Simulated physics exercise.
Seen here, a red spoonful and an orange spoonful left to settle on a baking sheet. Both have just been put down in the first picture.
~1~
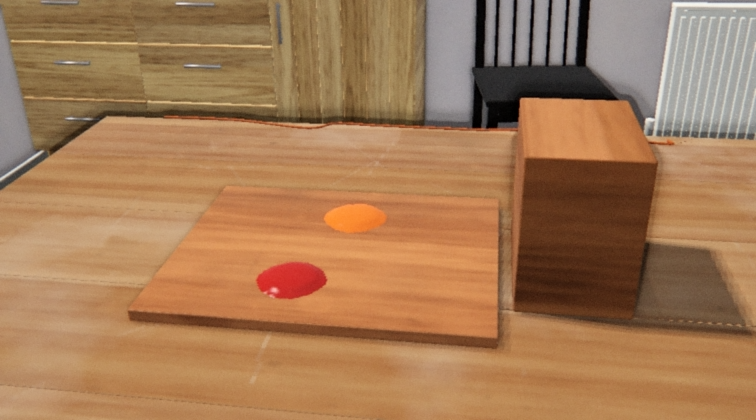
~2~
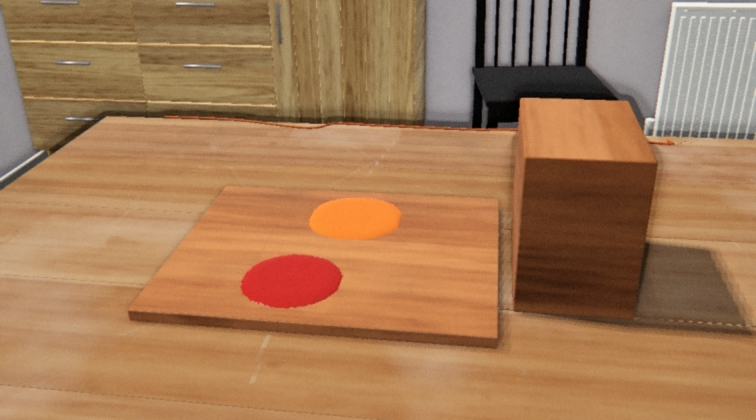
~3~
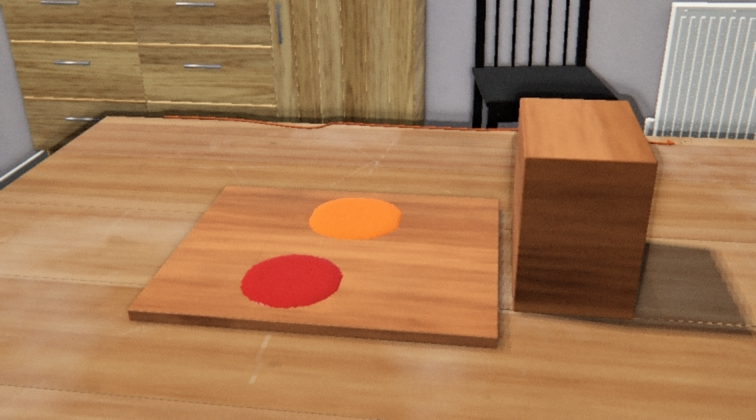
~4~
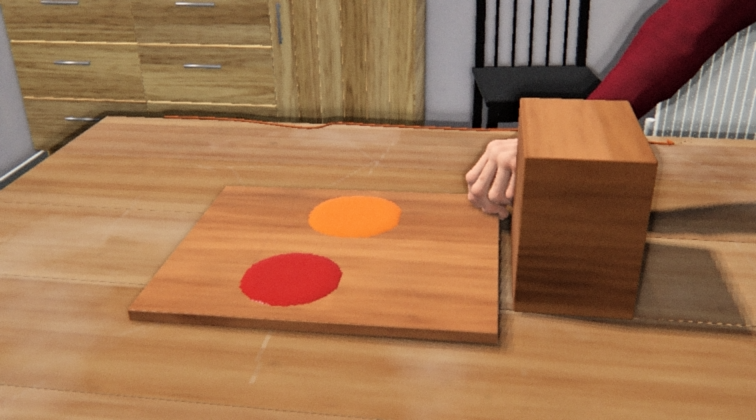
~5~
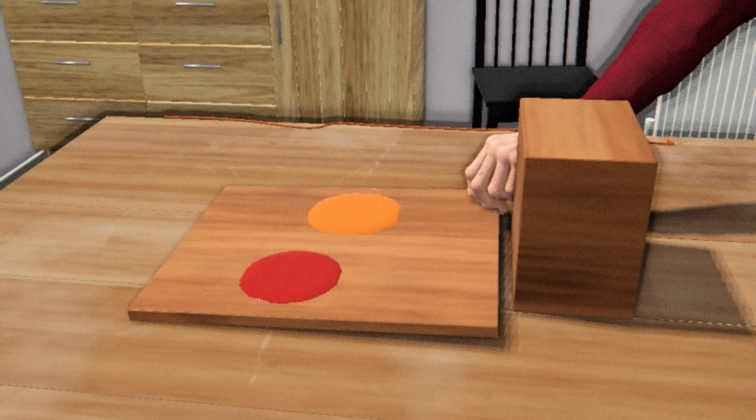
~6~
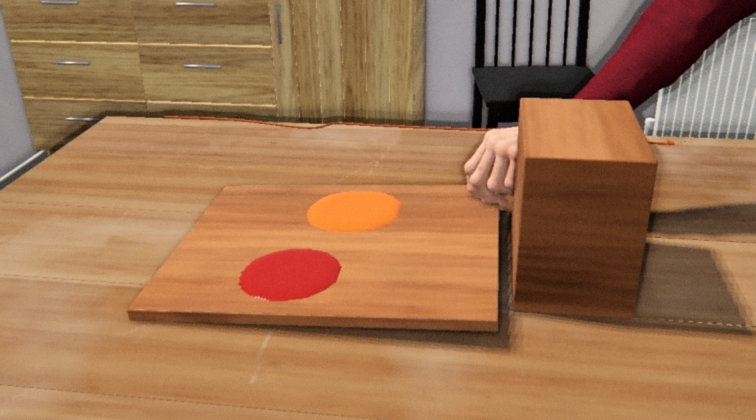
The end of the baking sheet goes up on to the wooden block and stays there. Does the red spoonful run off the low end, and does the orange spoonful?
As for the red spoonful, it runs off the low end; the orange spoonful runs off the low end.
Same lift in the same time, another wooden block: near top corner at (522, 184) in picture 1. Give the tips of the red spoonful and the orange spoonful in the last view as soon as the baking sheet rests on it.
At (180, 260), and at (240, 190).
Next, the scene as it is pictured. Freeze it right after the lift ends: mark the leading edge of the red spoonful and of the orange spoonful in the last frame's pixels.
At (166, 263), and at (232, 193).
Soon after, slope about 30°; the red spoonful has crept down a long way; the orange spoonful has crept down a long way.
Later, the red spoonful is dripping off the low end; the orange spoonful is dripping off the low end.
In the end, slope about 30°; the red spoonful is dripping off the low end; the orange spoonful is dripping off the low end.
